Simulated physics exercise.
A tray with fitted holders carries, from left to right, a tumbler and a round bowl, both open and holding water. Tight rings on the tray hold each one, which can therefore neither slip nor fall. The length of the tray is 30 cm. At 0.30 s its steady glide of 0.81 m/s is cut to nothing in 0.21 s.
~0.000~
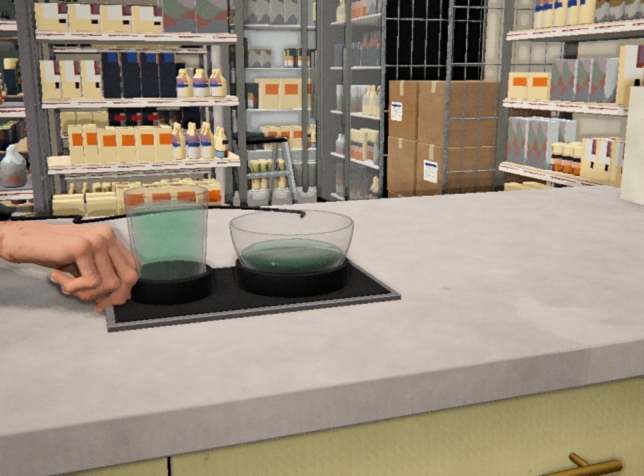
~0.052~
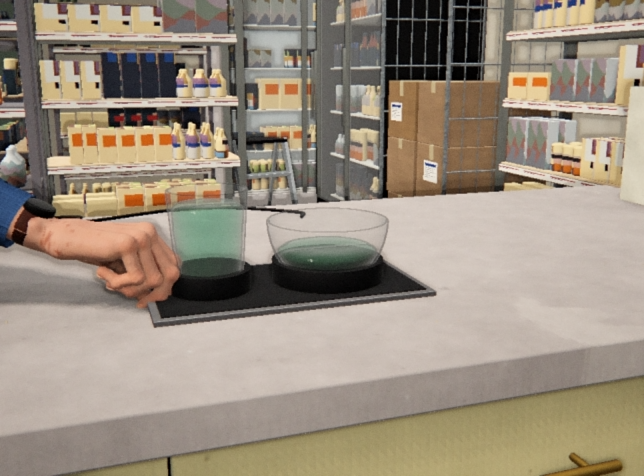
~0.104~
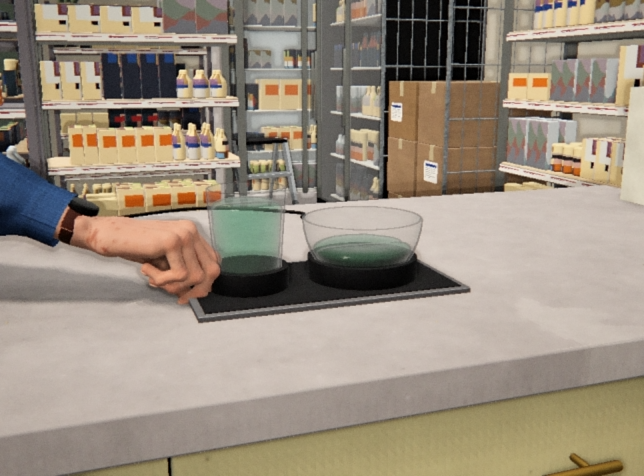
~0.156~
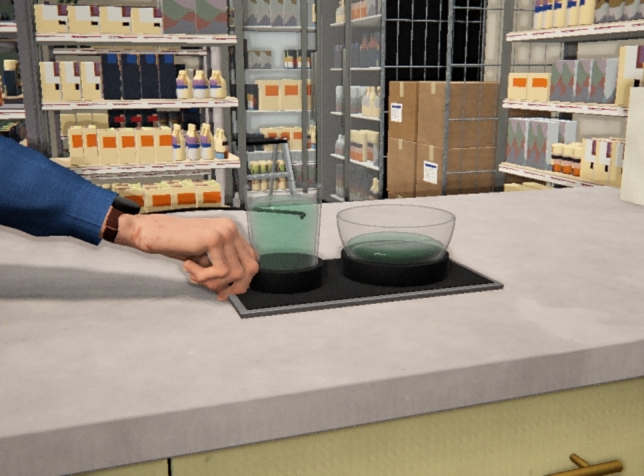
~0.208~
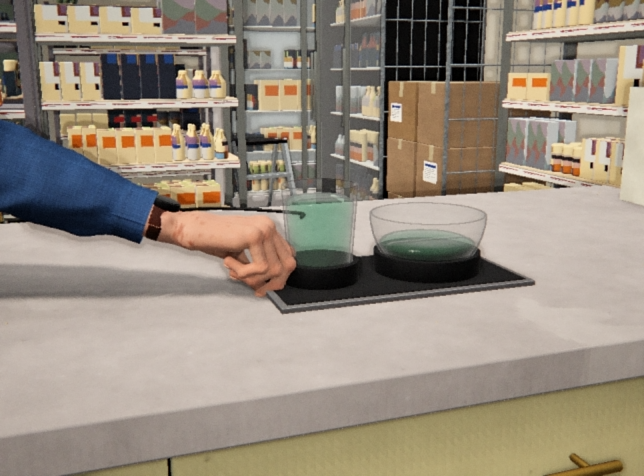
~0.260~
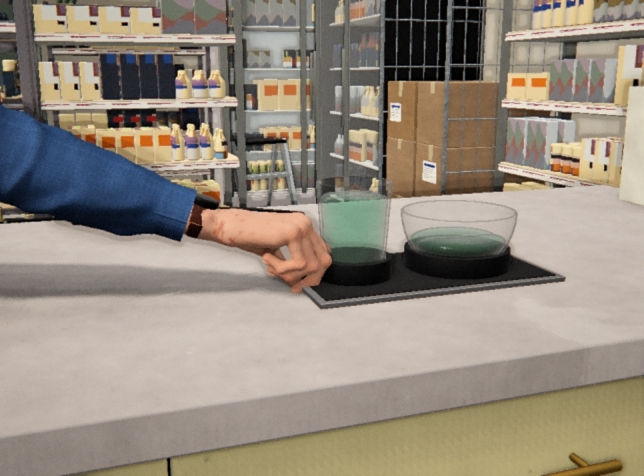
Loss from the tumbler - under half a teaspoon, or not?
Not.
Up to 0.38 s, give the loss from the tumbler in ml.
Roughly 0 ml.
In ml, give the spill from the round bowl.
I'd put it at close to 30 ml.
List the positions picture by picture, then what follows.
In the first picture, it has moved 0.0 cm; in the tumbler the surface runs from (129, 209) to (203, 205), rim (206, 191); in the round bowl the surface runs from (240, 253) to (339, 246), rim (349, 219); the water in the tumbler stands 16 mm below the rim.
In the second picture, it has moved 4.2 cm; in the tumbler the surface runs from (170, 206) to (241, 203).
In the third picture, it has moved 8.4 cm; in the tumbler the surface runs from (210, 204) to (279, 201).
In the fourth picture, it has moved 12.6 cm; in the tumbler the surface runs from (248, 203) to (314, 199).
In the fifth picture, it has moved 16.8 cm; in the tumbler the surface runs from (285, 201) to (350, 196).
In the sixth picture, it has moved 21.1 cm; in the tumbler the surface runs from (320, 198) to (383, 194); in the round bowl the surface runs from (412, 240) to (496, 233).
Then, 0.38 s in, the tray moves at 0.53 m/s; losses from the left are 0, 0 ml.
Then, 0.51 s in, the tray moves at 0.00 m/s; losses from the left are 12, 12 ml.
Then, 0.63 s in, the tray moves at 0.00 m/s; losses from the left are 13, 18 ml.
Then, 0.76 s in, the tray moves at 0.00 m/s; losses from the left are 13, 24 ml.
Finally, losses from the left are 14, 29 ml.
